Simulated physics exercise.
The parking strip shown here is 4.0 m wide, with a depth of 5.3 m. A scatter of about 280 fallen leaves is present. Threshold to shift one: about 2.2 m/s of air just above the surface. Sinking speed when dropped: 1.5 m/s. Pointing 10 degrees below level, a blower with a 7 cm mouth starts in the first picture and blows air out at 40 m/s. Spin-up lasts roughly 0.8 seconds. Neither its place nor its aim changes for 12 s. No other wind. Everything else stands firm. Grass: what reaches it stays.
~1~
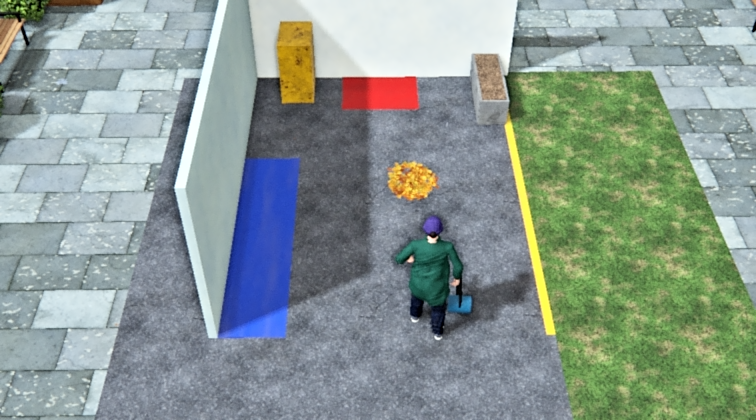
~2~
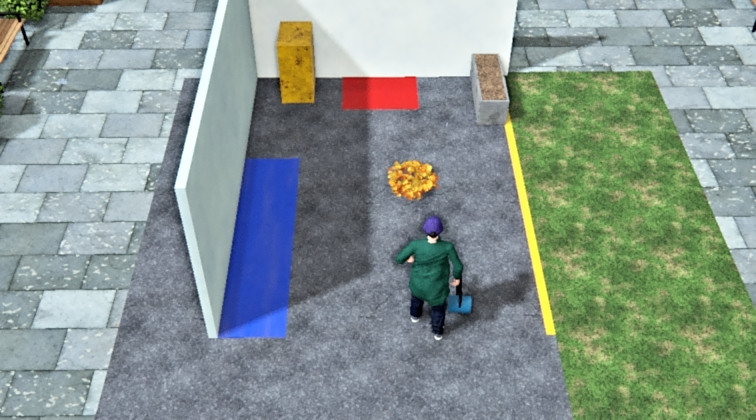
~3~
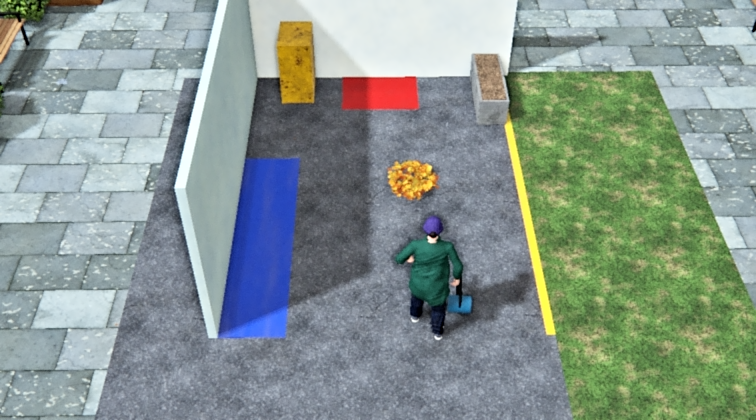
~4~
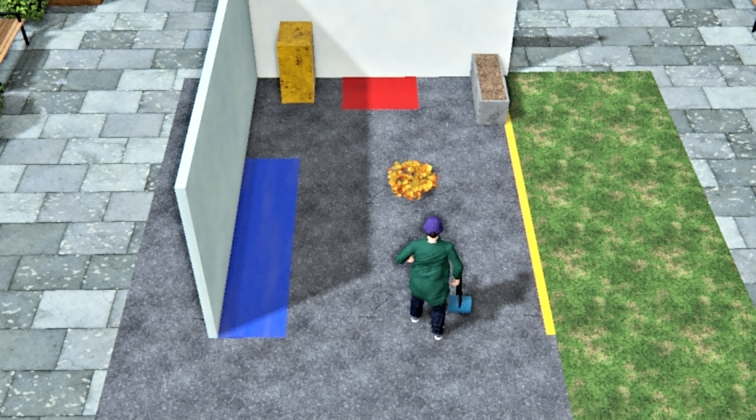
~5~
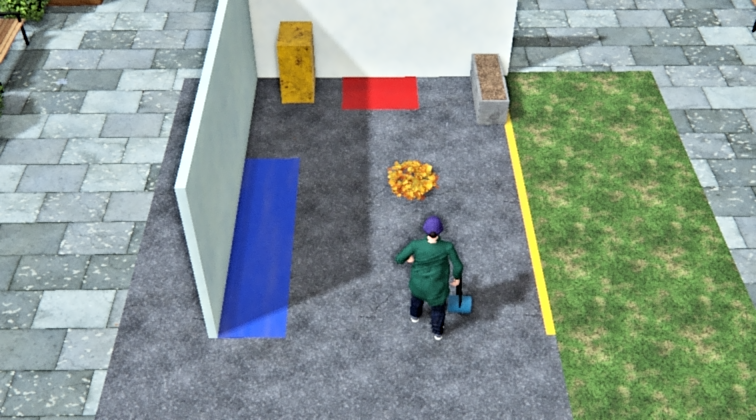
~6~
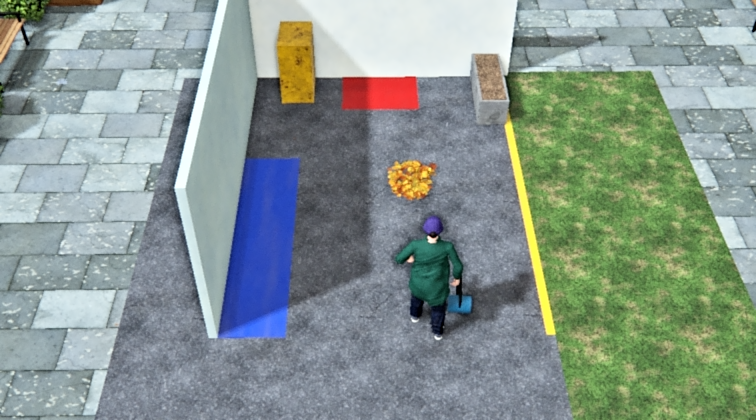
At first, a person in a green coat and purple cap stands with their back to us on a grey paved strip, holding a blue device toward a round pile of orange leaves. The person stays still, and then the pile's edges shift very slightly.
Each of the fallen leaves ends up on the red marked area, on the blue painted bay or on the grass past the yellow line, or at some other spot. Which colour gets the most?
I would say red.
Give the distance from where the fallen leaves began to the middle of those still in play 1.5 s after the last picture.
The middle has shifted by around 0.8 m.
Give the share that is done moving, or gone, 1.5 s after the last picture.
About 1 %.
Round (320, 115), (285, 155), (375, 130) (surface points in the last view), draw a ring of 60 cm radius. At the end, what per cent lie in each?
In turn about 2 %, 0 %, 40 %.
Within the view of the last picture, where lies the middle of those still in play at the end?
Their middle sits at about (373, 118) in the last picture.
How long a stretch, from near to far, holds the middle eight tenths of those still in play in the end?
The middle bunch covers about 2.4 m from near to far.
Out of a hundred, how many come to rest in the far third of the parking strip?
70 %.
Then, 1.5 s after the last picture, 99 % are on the move or not yet settled, 0 % are on the grass past the yellow line, 14 % on the red marked area and 0 % on the blue painted bay; the middle of those still in play is near (394, 152).
Then, 2.9 s after the last picture, 91 % are on the move or not yet settled, 0 % are on the grass past the yellow line, 32 % on the red marked area and 0 % on the blue painted bay; the middle of those still in play is near (384, 133).
Then, 5.7 s after the last picture, 78 % are on the move or not yet settled, 0 % are on the grass past the yellow line, 36 % on the red marked area and 0 % on the blue painted bay; the middle of those still in play is near (382, 130).
Then, 11.1 s after the last picture, at the end, 0 % are on the grass past the yellow line, 39 % on the red marked area and 0 % on the blue painted bay; the middle of those still in play is near (373, 118).
